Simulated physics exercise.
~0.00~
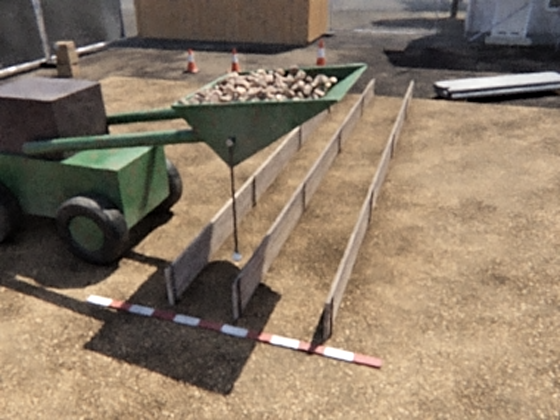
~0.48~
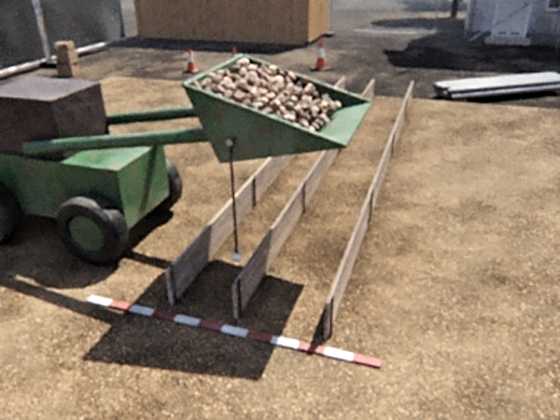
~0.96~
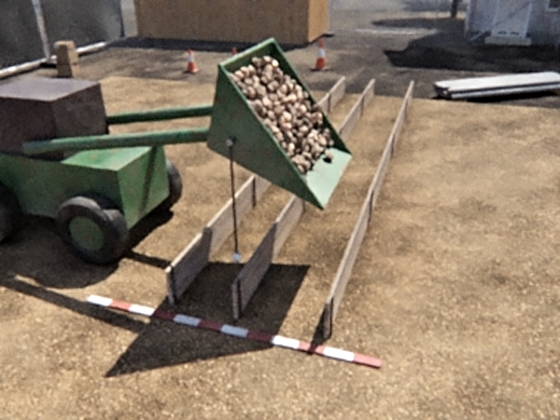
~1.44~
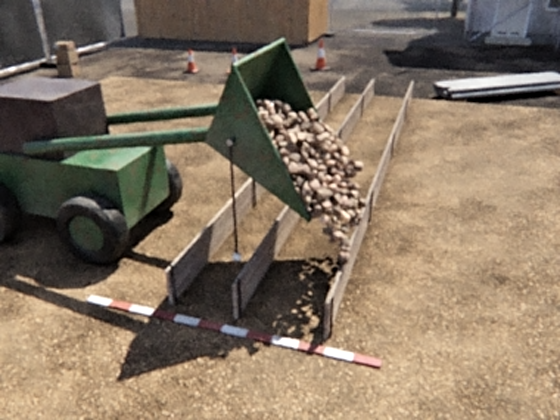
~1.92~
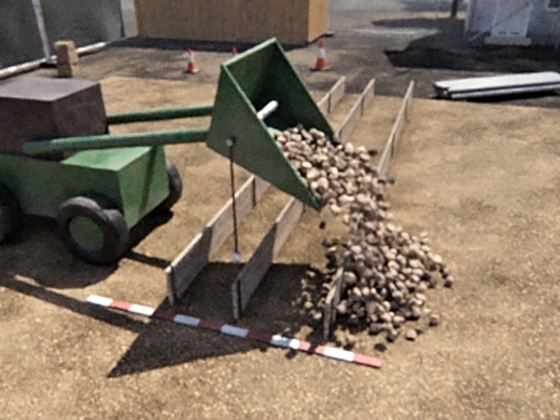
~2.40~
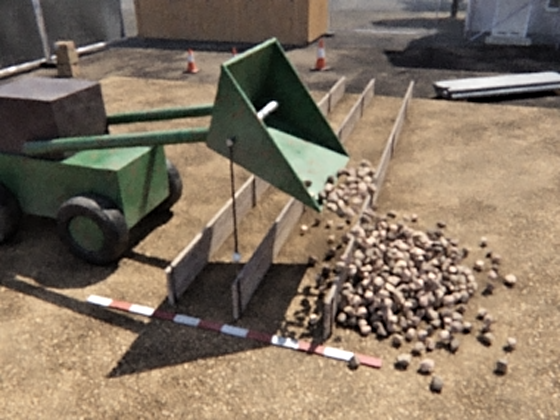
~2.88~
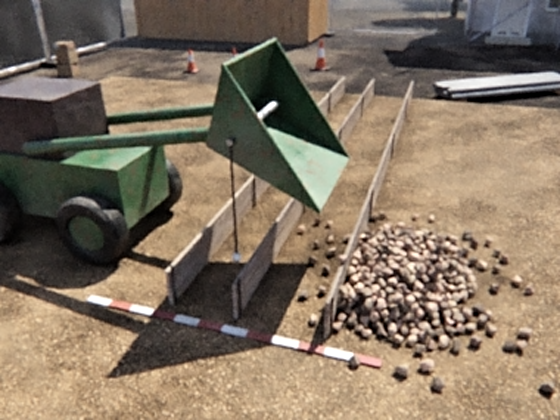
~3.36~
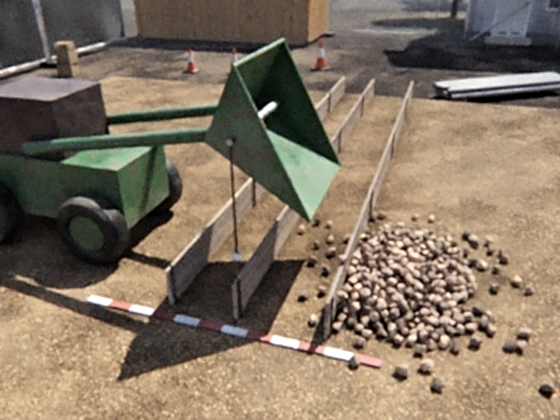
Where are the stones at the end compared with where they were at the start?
At the start the stones sit in the raised green bucket above the boards. By the end they lie lower and further right, mostly heaped on the ground beyond the last board.
